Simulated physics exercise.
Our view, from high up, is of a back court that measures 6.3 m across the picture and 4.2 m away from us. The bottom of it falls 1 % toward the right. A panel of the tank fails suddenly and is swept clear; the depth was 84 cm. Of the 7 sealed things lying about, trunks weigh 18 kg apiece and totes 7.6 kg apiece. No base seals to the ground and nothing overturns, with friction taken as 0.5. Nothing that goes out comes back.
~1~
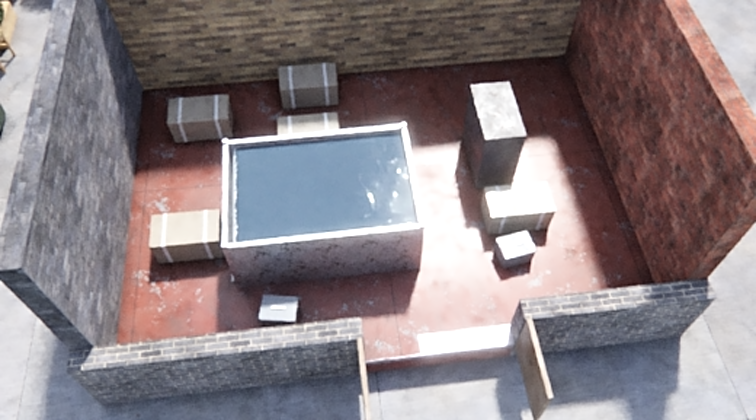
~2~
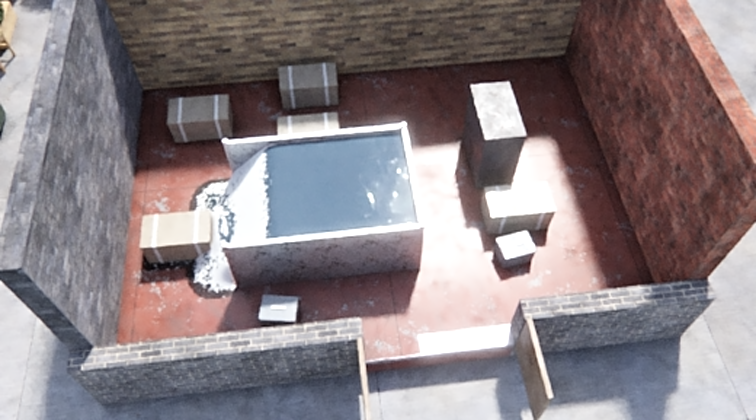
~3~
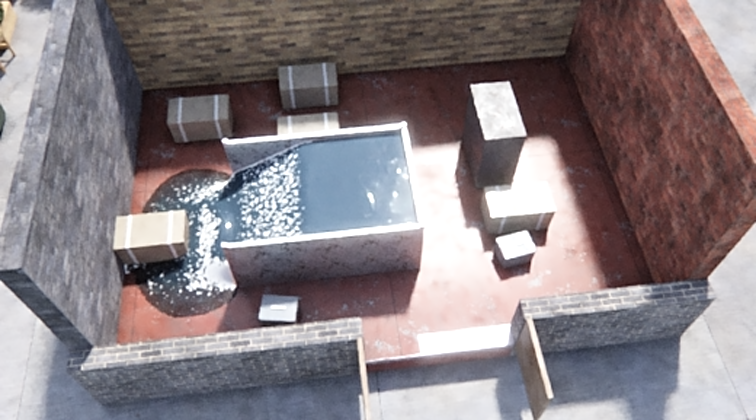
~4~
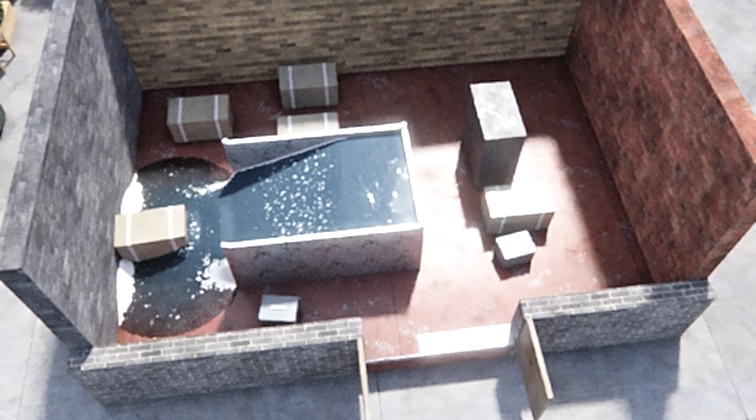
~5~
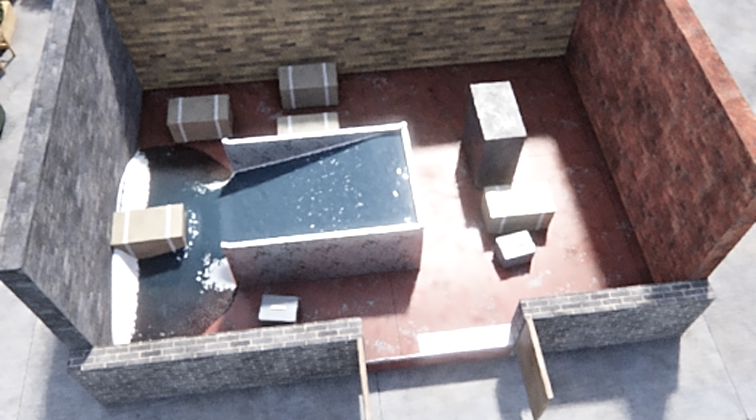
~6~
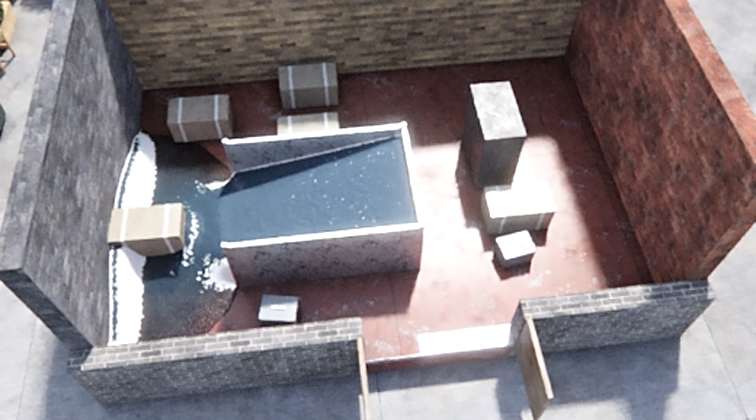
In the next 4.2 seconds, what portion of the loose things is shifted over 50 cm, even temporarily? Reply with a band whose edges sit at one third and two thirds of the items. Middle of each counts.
Band: Two thirds or above.
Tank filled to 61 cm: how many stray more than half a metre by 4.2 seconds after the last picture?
Result: 5.
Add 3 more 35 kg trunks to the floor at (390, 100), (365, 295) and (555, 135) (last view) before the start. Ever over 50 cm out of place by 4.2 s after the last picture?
Answers in order are crosses the line, crosses the line and does not cross.
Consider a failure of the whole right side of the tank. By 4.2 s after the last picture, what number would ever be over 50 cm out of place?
Then the count would be 4.
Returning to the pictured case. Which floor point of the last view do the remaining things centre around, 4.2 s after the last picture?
Roughly at (497, 175).
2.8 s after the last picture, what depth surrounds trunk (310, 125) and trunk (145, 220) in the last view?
Some 9 cm at the first, some 9 cm at the second.
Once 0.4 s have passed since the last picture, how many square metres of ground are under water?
Roughly 7.5 m2.
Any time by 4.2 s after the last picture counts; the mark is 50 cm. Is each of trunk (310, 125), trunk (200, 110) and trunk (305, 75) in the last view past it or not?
In order: Not as far, farther and farther.
Then, 0.4 s after the last picture 0 of 7 are over 50 cm from their spots; 1 afloat.
Then, 1.5 s after the last picture 3 of 7 are over 50 cm from their spots; 2 afloat.
Then, 2.8 s after the last picture 5 of 7 are over 50 cm from their spots; 4 afloat.
Then, 4.2 s after the last picture 5 of 7 are over 50 cm from their spots, and 5 have been at some point; 6 afloat.
